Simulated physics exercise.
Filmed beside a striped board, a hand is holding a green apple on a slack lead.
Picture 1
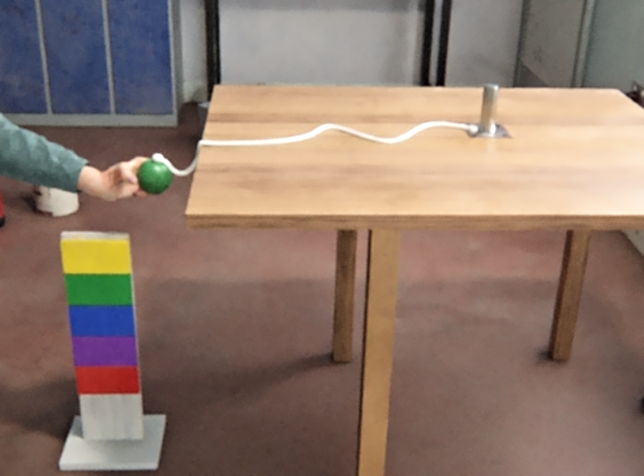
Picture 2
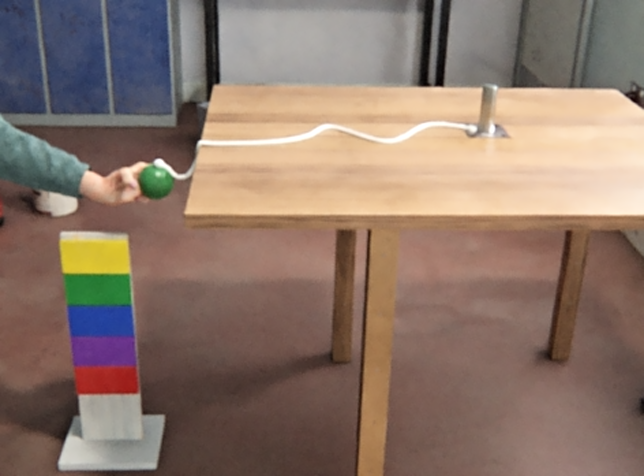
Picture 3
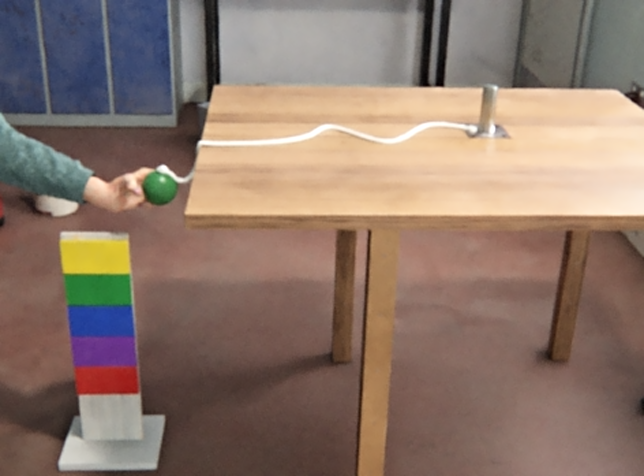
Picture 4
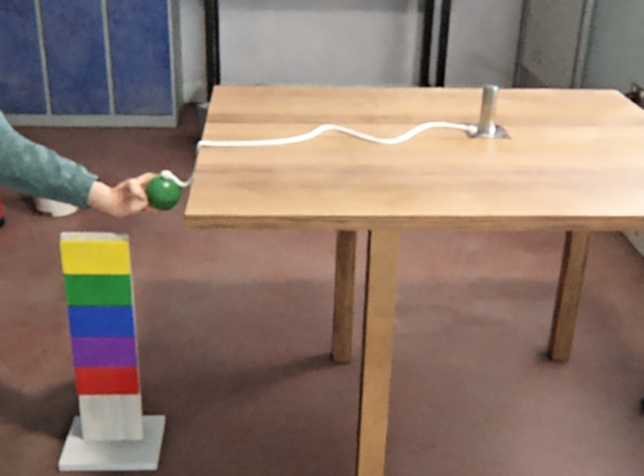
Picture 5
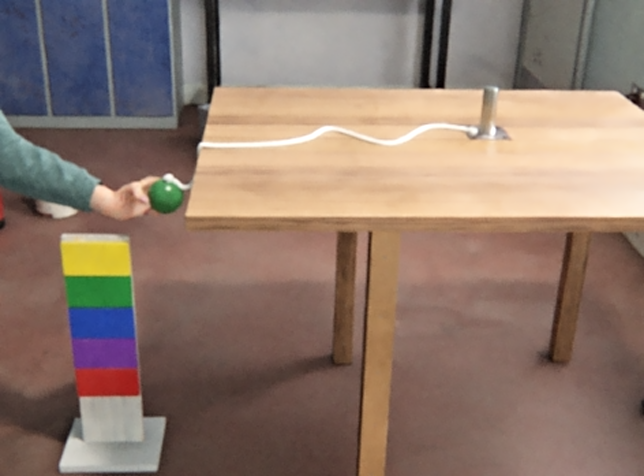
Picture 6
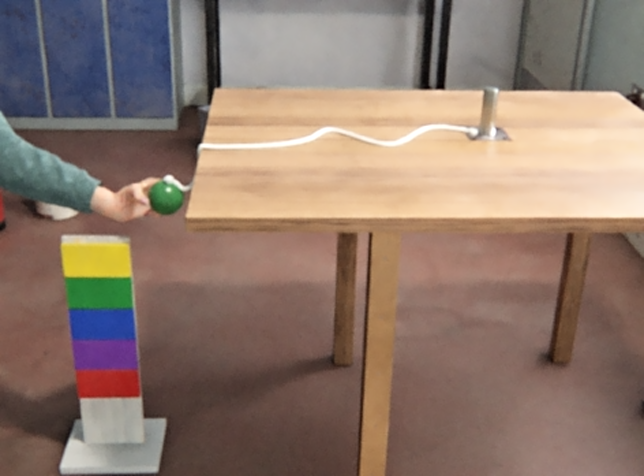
In the video, a hand beside a striped board holds a green ball-like object attached to a slack white cord lying across a wooden table, and moves it slightly down and to the right, close to the table's edge.
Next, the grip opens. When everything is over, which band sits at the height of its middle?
The green one.
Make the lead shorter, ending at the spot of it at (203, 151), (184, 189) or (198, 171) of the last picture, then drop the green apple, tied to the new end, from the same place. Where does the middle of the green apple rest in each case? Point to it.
Taking them in turn, it's about (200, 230), then about (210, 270), and finally about (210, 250).
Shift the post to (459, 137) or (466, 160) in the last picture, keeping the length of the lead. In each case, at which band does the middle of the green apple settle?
Going case by case, it's blue and then blue.
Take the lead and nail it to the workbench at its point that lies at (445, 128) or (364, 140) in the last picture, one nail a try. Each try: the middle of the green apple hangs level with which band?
Green, then yellow.
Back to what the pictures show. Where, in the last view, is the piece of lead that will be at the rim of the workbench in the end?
Close to (272, 146).
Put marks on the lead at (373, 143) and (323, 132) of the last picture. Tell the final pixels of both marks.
In that view they reach (339, 136) and (274, 137).
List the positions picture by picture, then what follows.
The first picture shows green apple (154, 177); yellow (96, 258); green (99, 290); blue (102, 322); purple (105, 352); red (107, 381).
The second picture shows green apple (156, 182); lead through (437, 125) (398, 140) (341, 130) (288, 141) (215, 144).
The third picture shows green apple (159, 188).
The fourth picture shows green apple (163, 193); lead through (438, 125) (399, 141) (342, 130) (288, 141) (215, 145).
The fifth picture shows green apple (165, 196).
The sixth picture shows green apple (166, 198); lead through (438, 128) (399, 143) (343, 133) (289, 144) (216, 148).
Soon after, apple near (174, 287); level with green.
After that, apple near (225, 276); level with green.
And then, apple near (198, 283); level with green.
In the end, apple near (206, 283); level with green. Its centre hangs level with the green band.
